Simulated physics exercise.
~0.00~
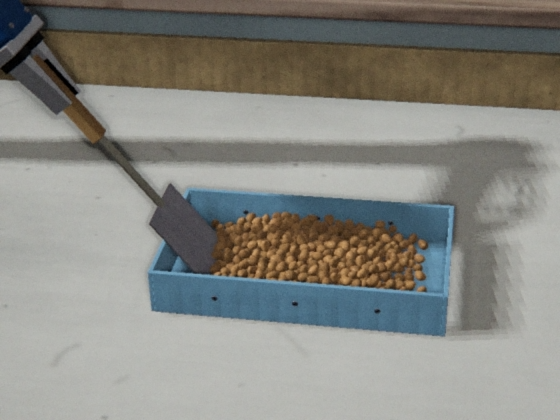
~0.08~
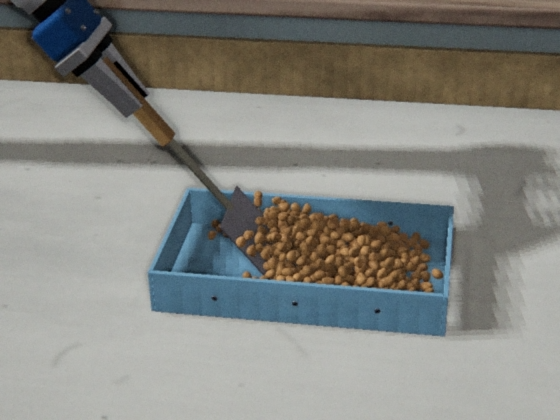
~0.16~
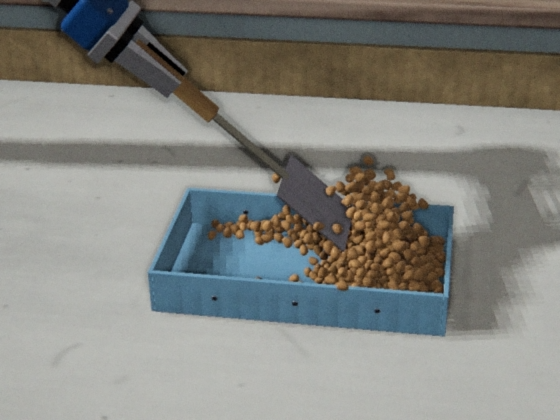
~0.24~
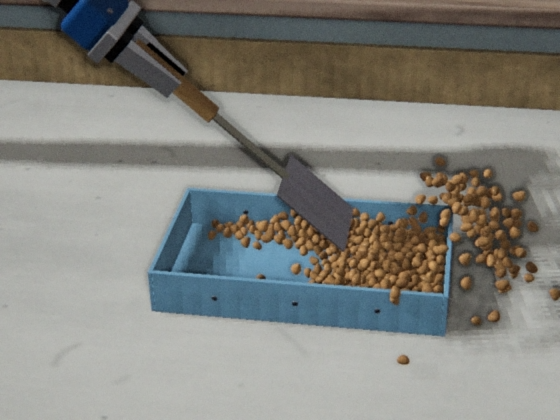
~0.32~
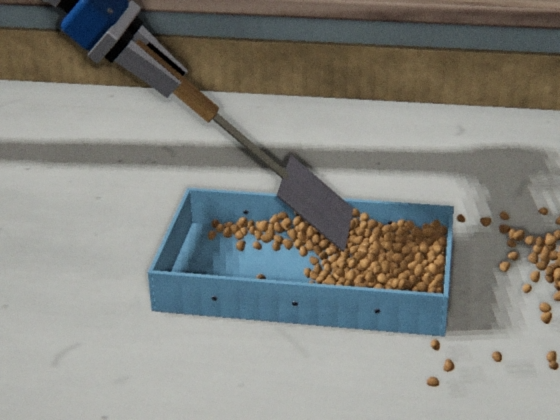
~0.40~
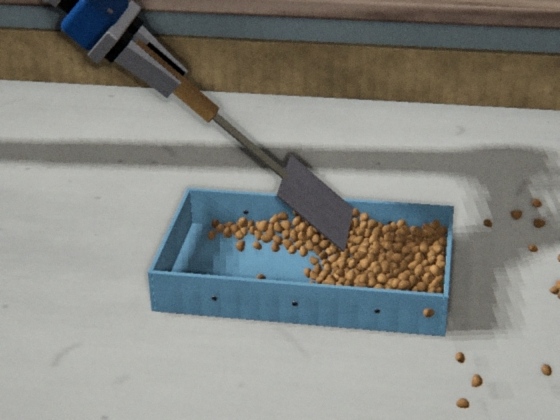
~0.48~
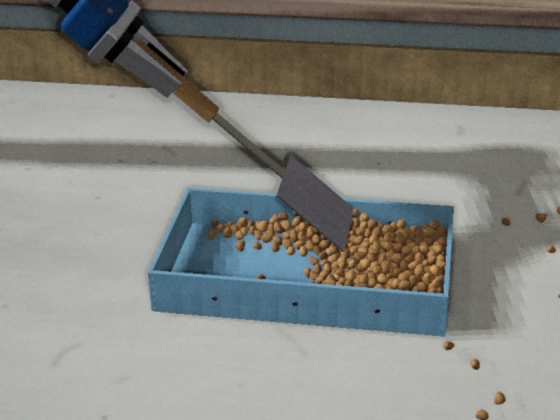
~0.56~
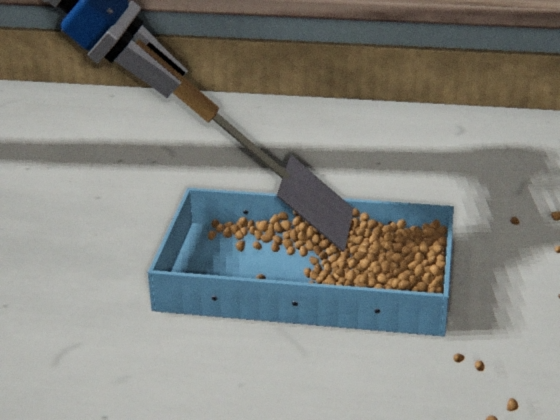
A robot arm pushes brown beans rightward with a paddle, spilling some over the blue tray's edge.
